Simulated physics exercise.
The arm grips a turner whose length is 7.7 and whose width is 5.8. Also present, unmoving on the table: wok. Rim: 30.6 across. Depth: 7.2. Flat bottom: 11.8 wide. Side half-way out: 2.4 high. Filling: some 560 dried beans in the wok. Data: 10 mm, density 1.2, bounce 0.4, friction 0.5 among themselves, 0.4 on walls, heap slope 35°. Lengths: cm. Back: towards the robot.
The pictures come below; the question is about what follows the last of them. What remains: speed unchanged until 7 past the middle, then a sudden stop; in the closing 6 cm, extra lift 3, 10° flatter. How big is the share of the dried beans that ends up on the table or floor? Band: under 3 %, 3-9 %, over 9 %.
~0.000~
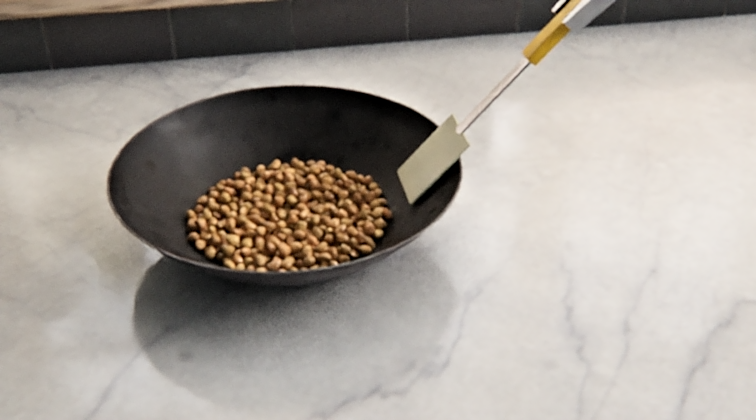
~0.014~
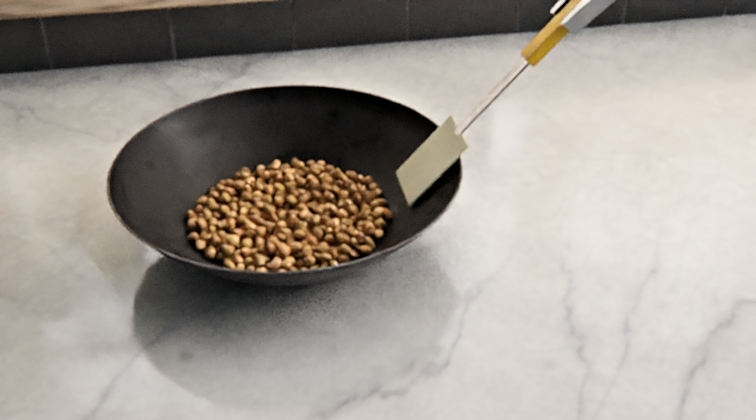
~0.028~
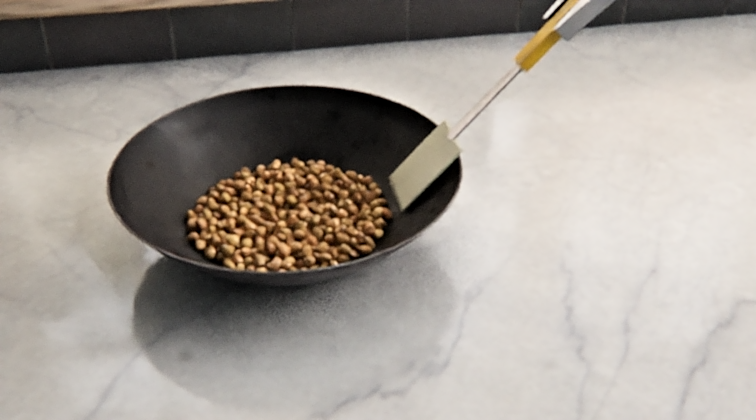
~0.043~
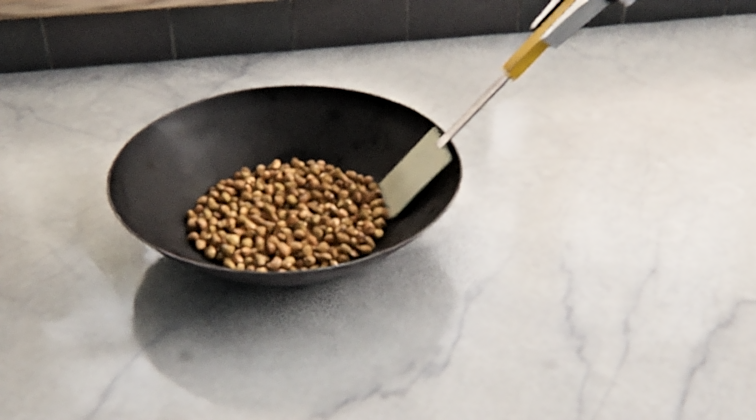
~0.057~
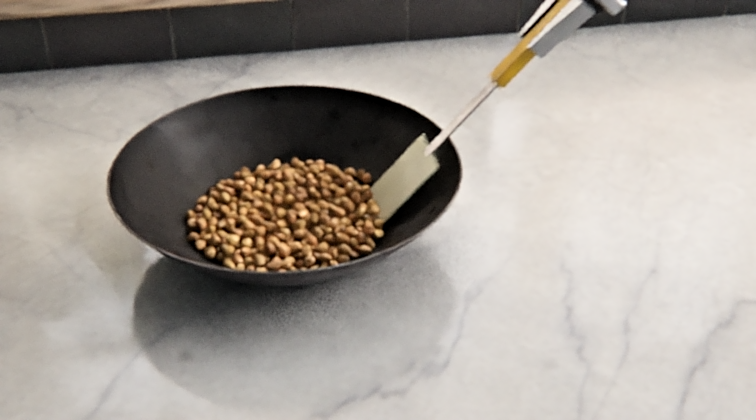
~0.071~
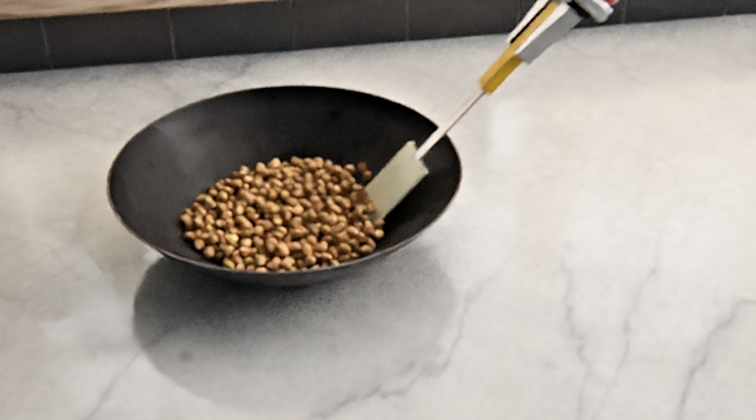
Under 3 %.
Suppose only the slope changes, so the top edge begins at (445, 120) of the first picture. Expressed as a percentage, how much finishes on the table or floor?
Roughly 0%.
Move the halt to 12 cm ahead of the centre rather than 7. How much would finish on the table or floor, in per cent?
It would come to roughly 15 percent.
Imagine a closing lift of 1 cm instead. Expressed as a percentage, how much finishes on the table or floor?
About 0 per cent.
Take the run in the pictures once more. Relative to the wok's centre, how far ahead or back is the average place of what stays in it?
Roughly 4.0 centimetres ahead.
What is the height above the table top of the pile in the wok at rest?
It reaches about 6.5 cm.
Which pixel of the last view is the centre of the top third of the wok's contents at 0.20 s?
(222, 208).
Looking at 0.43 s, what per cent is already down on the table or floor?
My estimate is roughly 0 %.
After 0.13 s, sloping 48°, highest piece 5 above the table; 555 in the wok.
After 0.20 s, sloping 45°, highest piece 6 above the table; 555 in the wok.
After 0.43 s, sloping 38°, highest piece 7 above the table; 555 in the wok.
After 1.48 s, sloping 38°, highest piece 6 above the table; 555 in the wok.
In the end, 555 in the wok. That is 0 % on the table or floor.
